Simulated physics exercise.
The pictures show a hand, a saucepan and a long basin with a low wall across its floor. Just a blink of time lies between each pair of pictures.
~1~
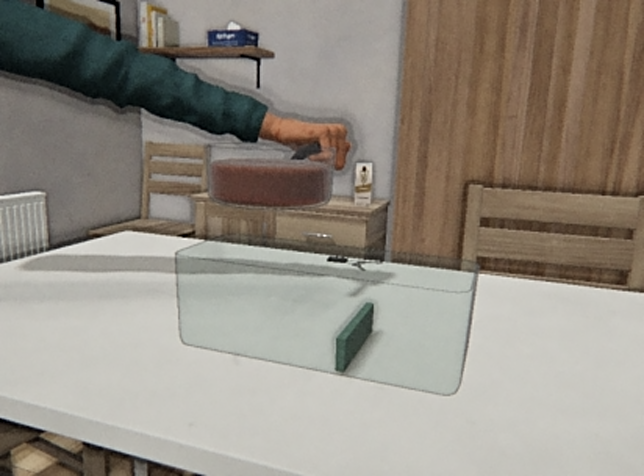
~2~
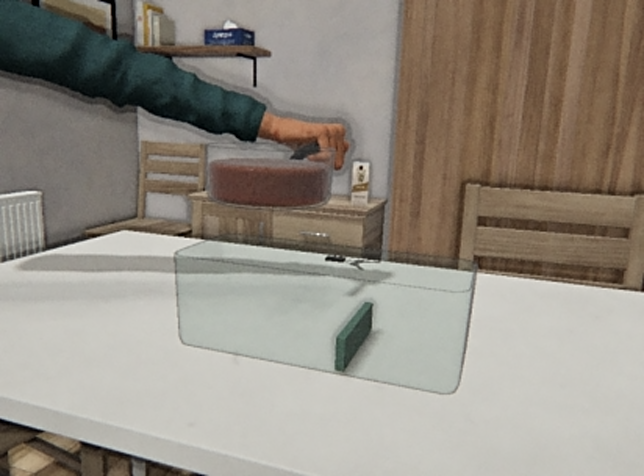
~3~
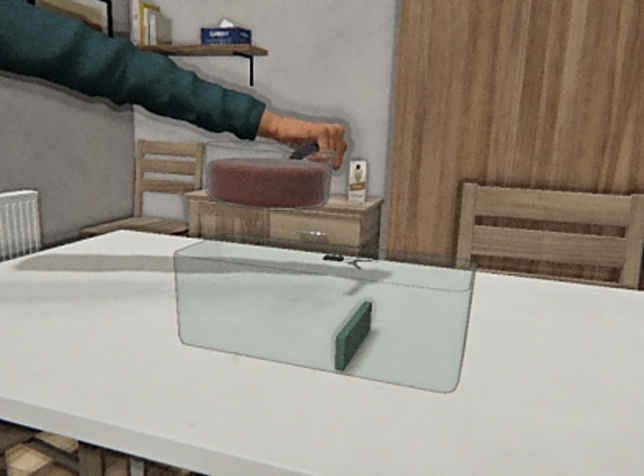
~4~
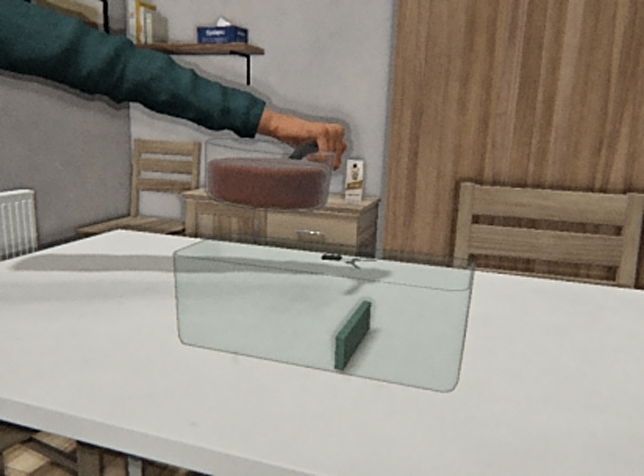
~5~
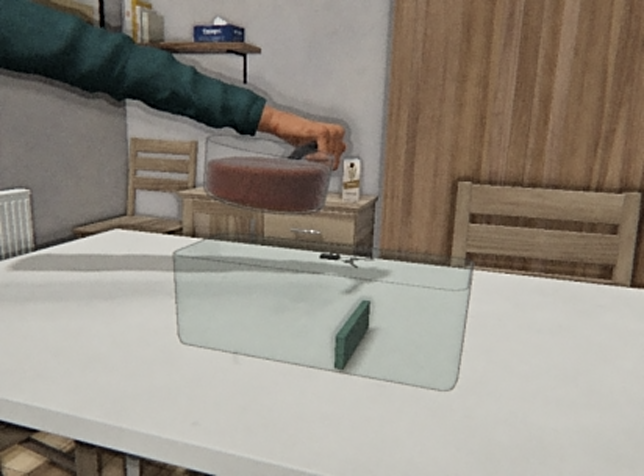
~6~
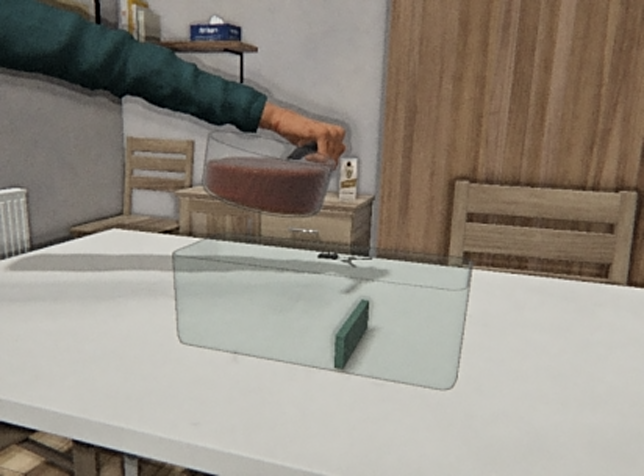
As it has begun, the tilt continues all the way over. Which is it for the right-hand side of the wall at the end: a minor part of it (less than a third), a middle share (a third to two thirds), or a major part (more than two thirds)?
It holds a middle share.
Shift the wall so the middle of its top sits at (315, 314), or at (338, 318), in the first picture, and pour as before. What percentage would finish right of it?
In turn 95 and 75 in a hundred.
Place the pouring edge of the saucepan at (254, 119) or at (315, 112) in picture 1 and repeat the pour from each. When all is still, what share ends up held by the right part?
10 % and 50 %.
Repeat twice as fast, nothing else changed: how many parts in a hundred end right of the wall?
Close to 40 per cent.
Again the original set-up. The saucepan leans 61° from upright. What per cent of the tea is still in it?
Around 55 percent remains.
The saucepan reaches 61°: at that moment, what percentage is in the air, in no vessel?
It comes to 25 per cent or so.
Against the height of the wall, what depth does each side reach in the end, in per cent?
The left comes to 30 % and the right to 70 %.
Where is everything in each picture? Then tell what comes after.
The first picture shows tilt 0°; pouring edge (331, 152); surface from (220, 160) to (330, 168); the long basin's rim runs from (201, 244) to (475, 278); the wall's top is at (357, 320).
The second picture shows tilt 1°; pouring edge (331, 152); surface from (219, 160) to (330, 168).
The third picture shows tilt 2°; pouring edge (331, 154); surface from (218, 160) to (329, 169).
The fourth picture shows tilt 4°; pouring edge (331, 157); surface from (217, 160) to (329, 169).
The fifth picture shows tilt 8°; pouring edge (331, 161); surface from (217, 160) to (329, 169).
The sixth picture shows tilt 12°; pouring edge (331, 166); surface from (216, 160) to (329, 170).
A moment on, the saucepan is tipped part way and 56 per cent is still to pour, 3 is left of the wall and 14 right of it.
Next, the saucepan is tipped on its side and 12 per cent is still to pour, 26 is left of the wall and 57 right of it.
Then the saucepan is tipped on its side and 1 per cent is still to pour, 40 is left of the wall and 58 right of it.
Later the saucepan is tipped on its side and 0 per cent is still to pour, 42 is left of the wall and 58 right of it.
At rest 42 per cent lies left of the wall, 58 right of it and 0 outside.
